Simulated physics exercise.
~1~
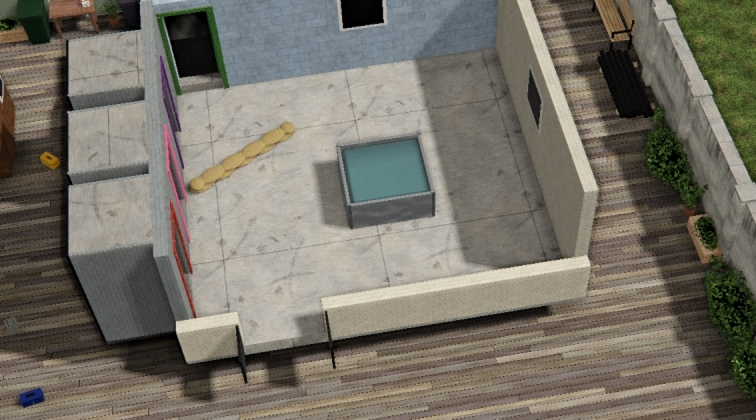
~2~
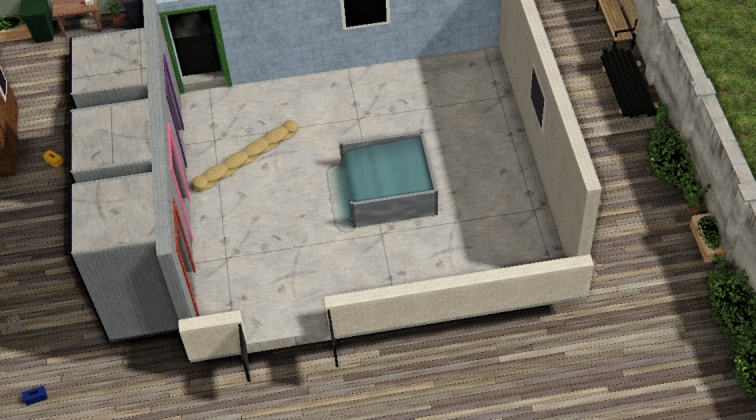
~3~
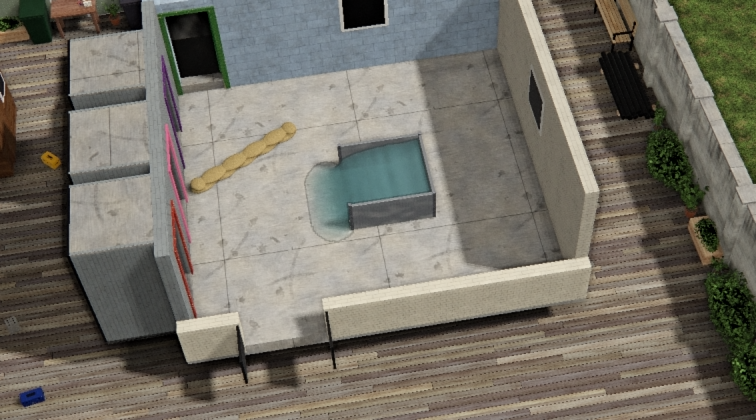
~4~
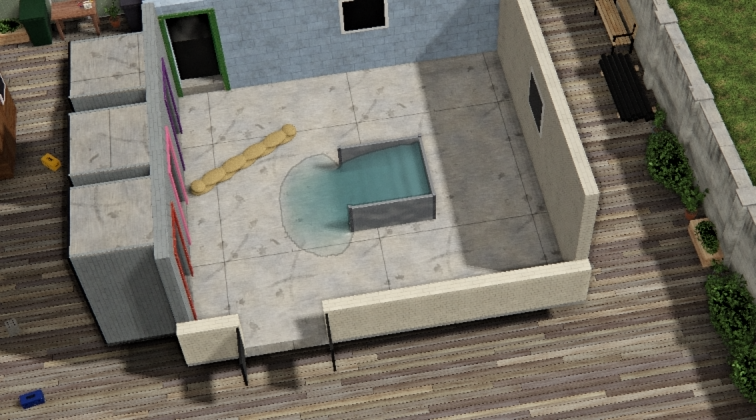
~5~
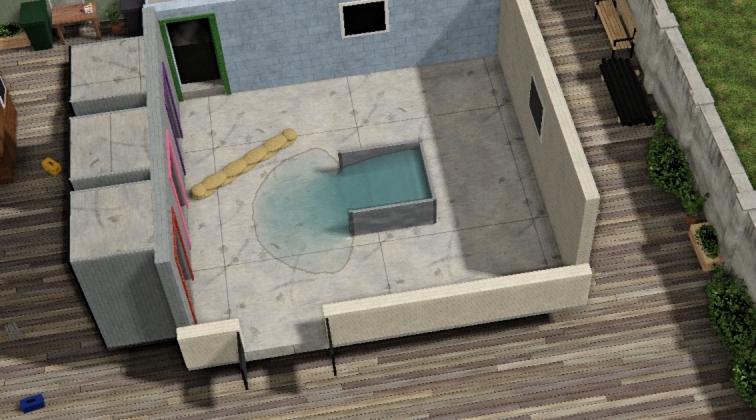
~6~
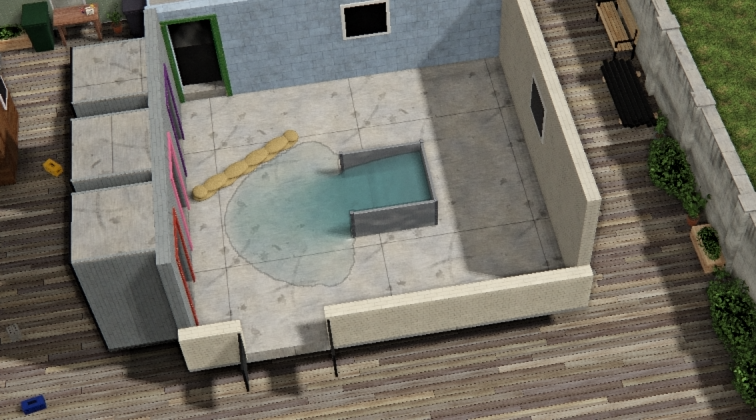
Blue-green water pours from the tank's open left side and spreads across the paved yard.
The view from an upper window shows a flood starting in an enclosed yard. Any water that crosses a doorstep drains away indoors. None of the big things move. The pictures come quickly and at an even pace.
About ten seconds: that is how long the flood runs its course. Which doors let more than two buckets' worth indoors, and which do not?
The purple door does not; the red door lets more through; the green door does not; the pink door lets more through.
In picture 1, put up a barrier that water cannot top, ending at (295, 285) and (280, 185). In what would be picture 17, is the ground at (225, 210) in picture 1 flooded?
That spot would be inundated.
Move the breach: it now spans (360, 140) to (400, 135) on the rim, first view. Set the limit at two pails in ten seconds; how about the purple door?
As far as I can tell, the purple door breaks the threshold.
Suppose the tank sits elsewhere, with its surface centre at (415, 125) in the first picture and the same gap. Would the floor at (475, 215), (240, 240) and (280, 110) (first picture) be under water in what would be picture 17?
Points in order: Not reached; inundated; inundated.
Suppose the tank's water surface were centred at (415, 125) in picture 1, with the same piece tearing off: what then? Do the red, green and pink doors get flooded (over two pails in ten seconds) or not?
Lab note - red door breaks the limit; green door remains within bounds; pink door breaks the limit.
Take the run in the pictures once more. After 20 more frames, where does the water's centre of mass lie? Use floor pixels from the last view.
Around pixel (272, 239) of the last picture.
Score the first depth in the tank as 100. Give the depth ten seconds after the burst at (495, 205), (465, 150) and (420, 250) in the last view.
Roughly 2 per cent, 2 per cent and 4 per cent.
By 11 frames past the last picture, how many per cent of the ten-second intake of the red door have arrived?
Around 25 percent.
A moment on, water covers 25 % of the floor; the purple door not reached, the red door wet at the sill, nothing in, the green door not reached, the pink door over two buckets in.
Next, water covers 30 % of the floor; the purple door wet at the sill, nothing in, the red door under two buckets in, the green door not reached, the pink door far over two buckets in.
Then, water covers 30 % of the floor; the purple door wet at the sill, nothing in, the red door over two buckets in, the green door not reached, the pink door far over two buckets in.
Later, water covers 40 % of the floor; the purple door wet at the sill, nothing in, the red door over two buckets in, the green door wet at the sill, nothing in, the pink door far over two buckets in.
In the end, water covers 60 % of the floor; the purple door wet at the sill, nothing in, the red door over two buckets in, the green door wet at the sill, nothing in, the pink door far over two buckets in.
